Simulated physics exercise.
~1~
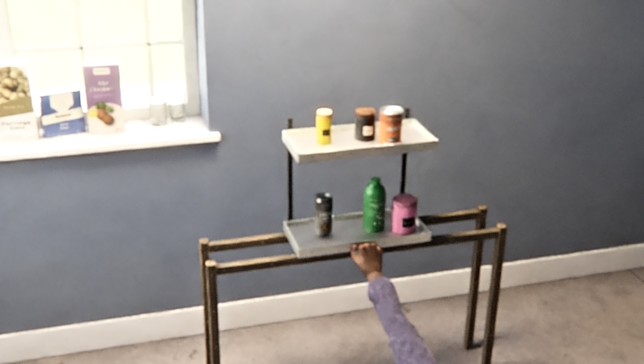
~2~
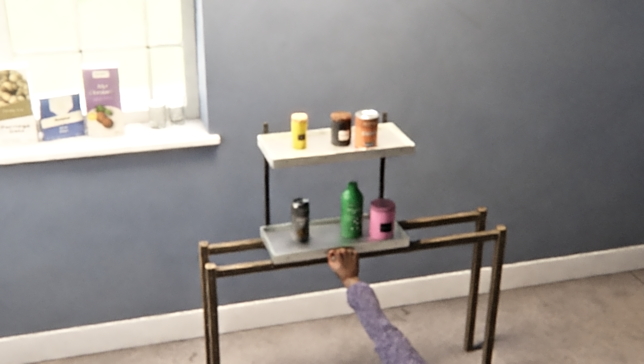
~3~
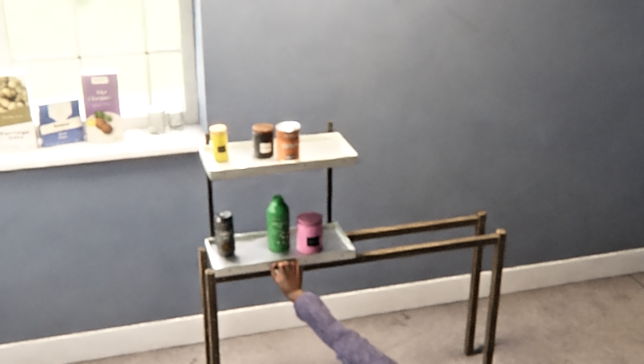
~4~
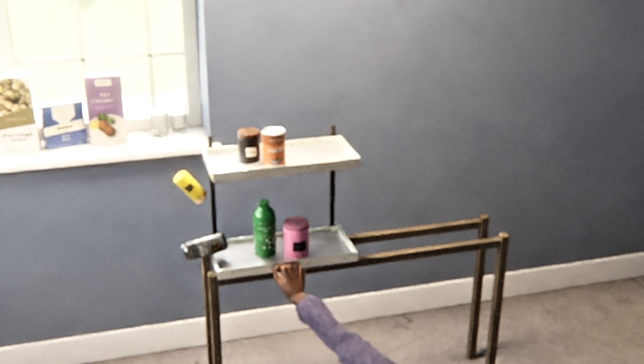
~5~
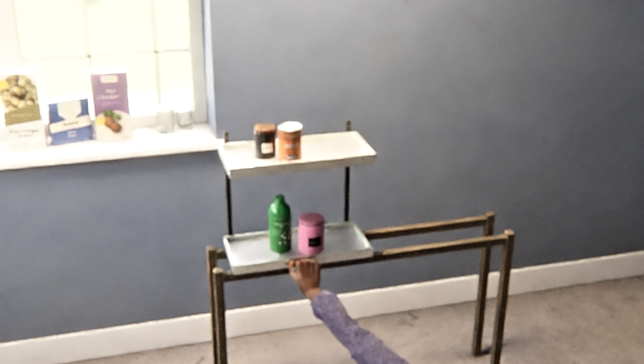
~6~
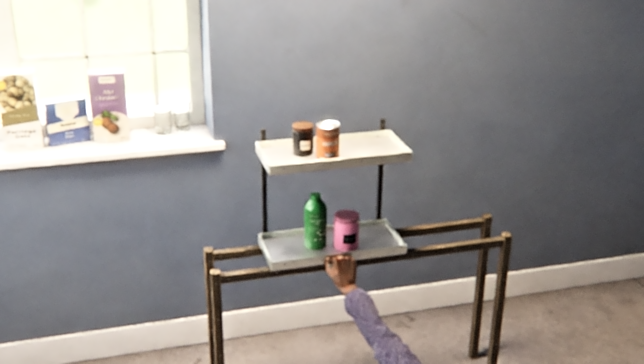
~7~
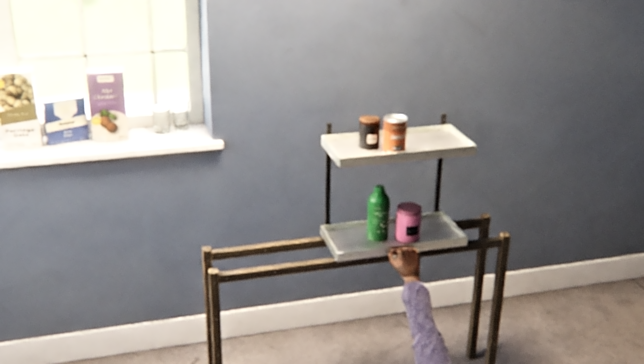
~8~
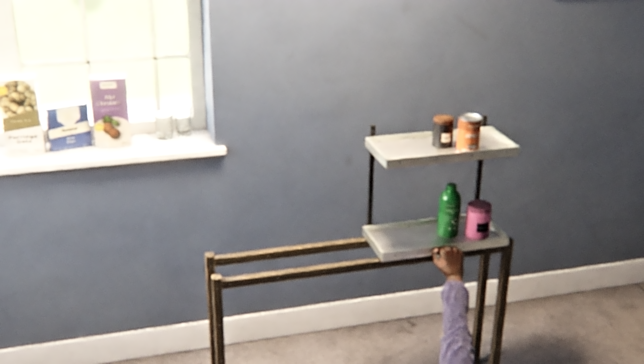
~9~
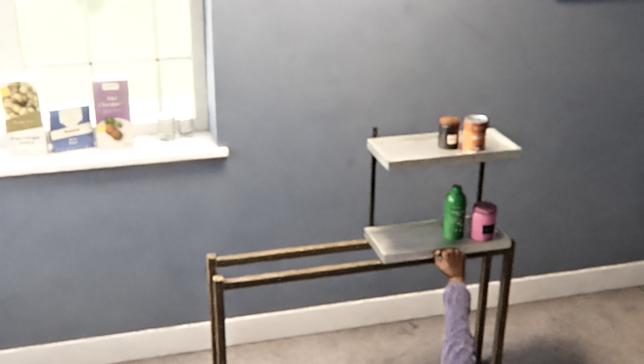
A two-tier sliding shelf on a bronze-coloured frame stands before a blue-grey wall, seen from the front and slightly above, with a bright window and books on its sill at the left. A yellow shaker, a black jar and an orange tin sit on top, with a grey can, green bottle and pink jar below. A hand in a purple sleeve slides the shelf left to the frame's end, where the shaker and can topple off the left side. The hand then slides it to the far right, where it rests with the other four items upright.
